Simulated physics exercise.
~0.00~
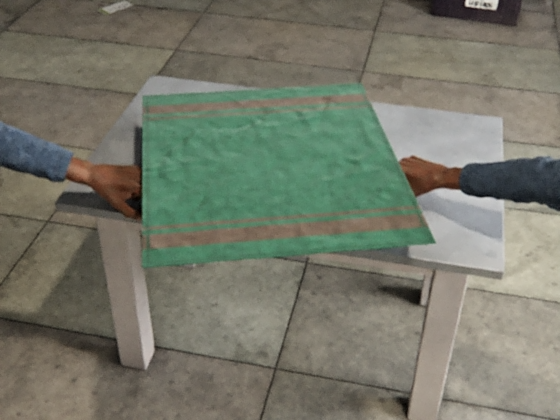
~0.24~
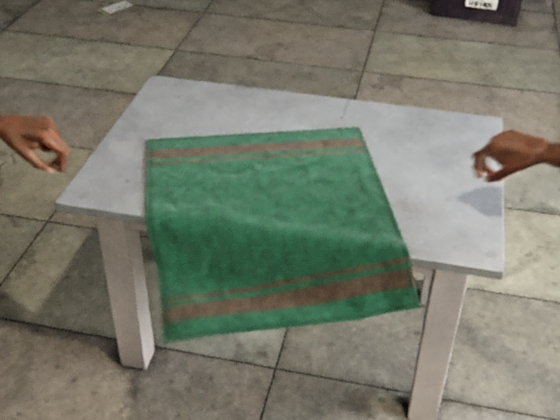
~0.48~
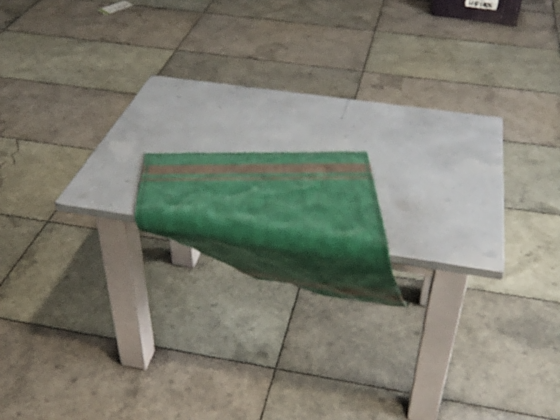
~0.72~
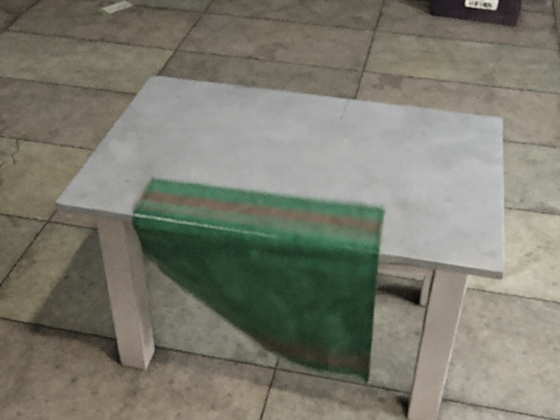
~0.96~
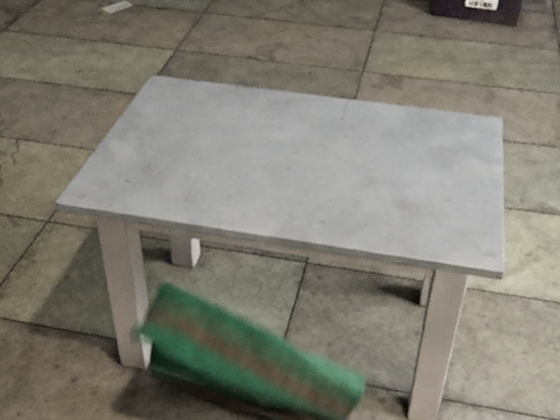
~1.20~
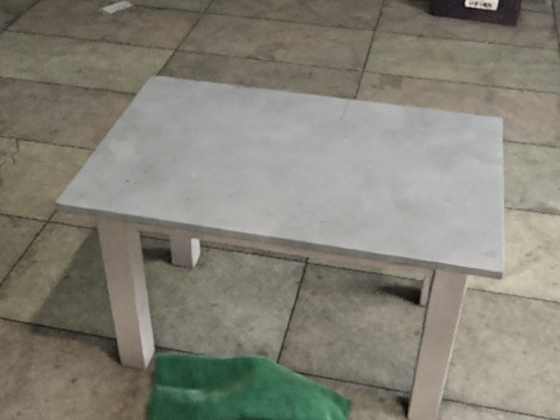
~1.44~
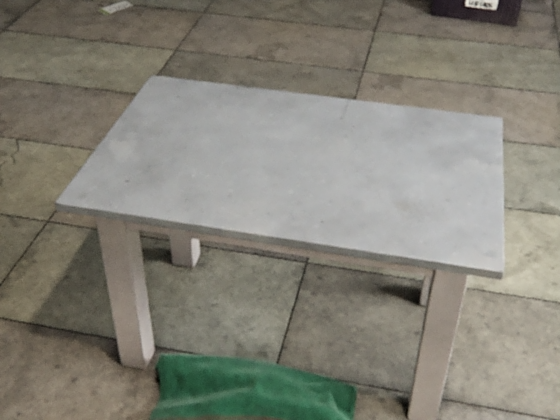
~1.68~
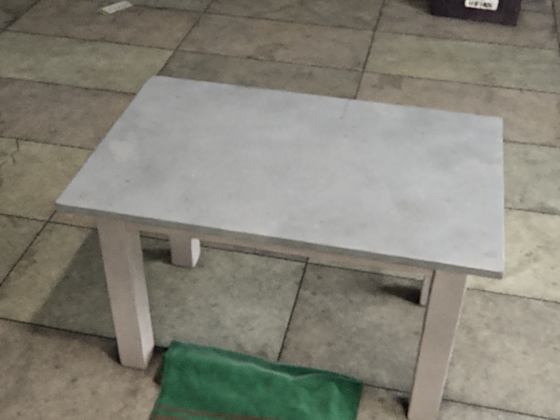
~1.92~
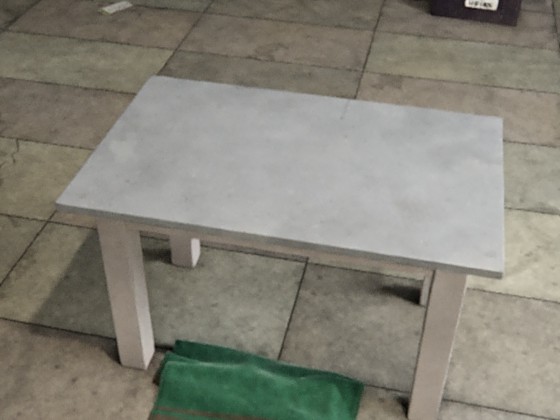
On a grey tiled floor, two hands let go of a green cloth with brownish stripes over the front edge of a pale table and withdraw; the cloth drapes, slides off the edge, and drops to the floor, where it lies crumpled in front of the table.
